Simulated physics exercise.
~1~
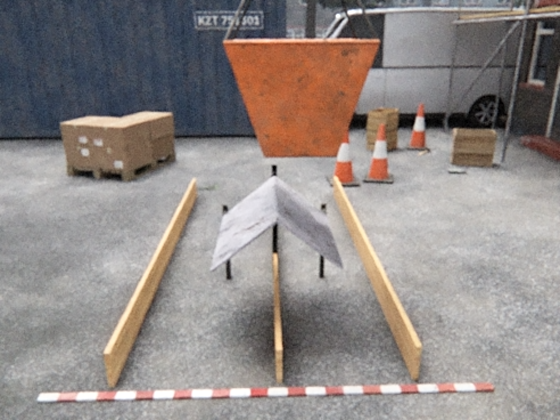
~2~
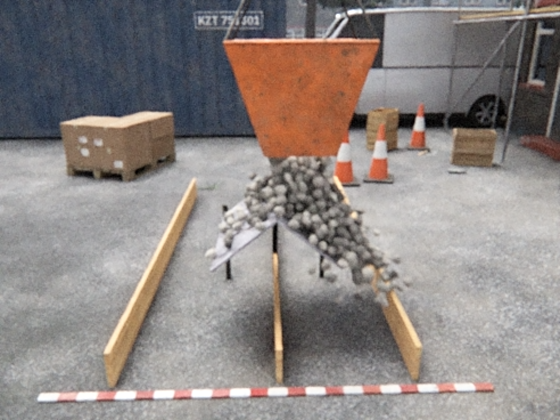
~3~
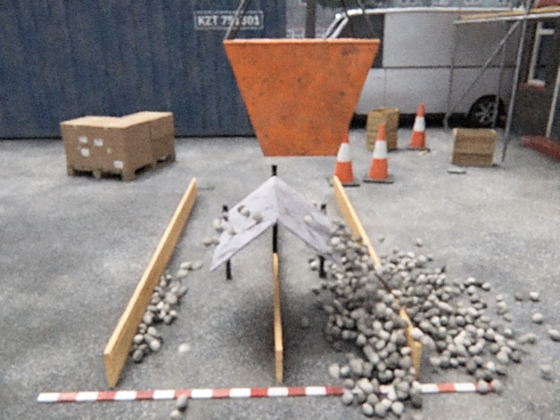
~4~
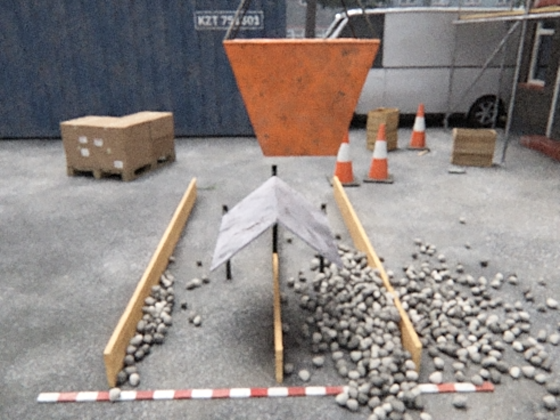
In a paved yard, an orange skip hangs over a grey peaked steel cover, with wooden planks marking two bays and a red and white staff lying in front. Round grey stones pour from beneath the skip onto the peak, most of them sliding down its right slope. They spill into the right bay and over the outer plank, while a smaller stream drops to the left. The last few stones leave the steel, which stays in place. At the end, a large heap fills the right bay, many stones lie scattered beyond it, and only a few rest in the left bay.
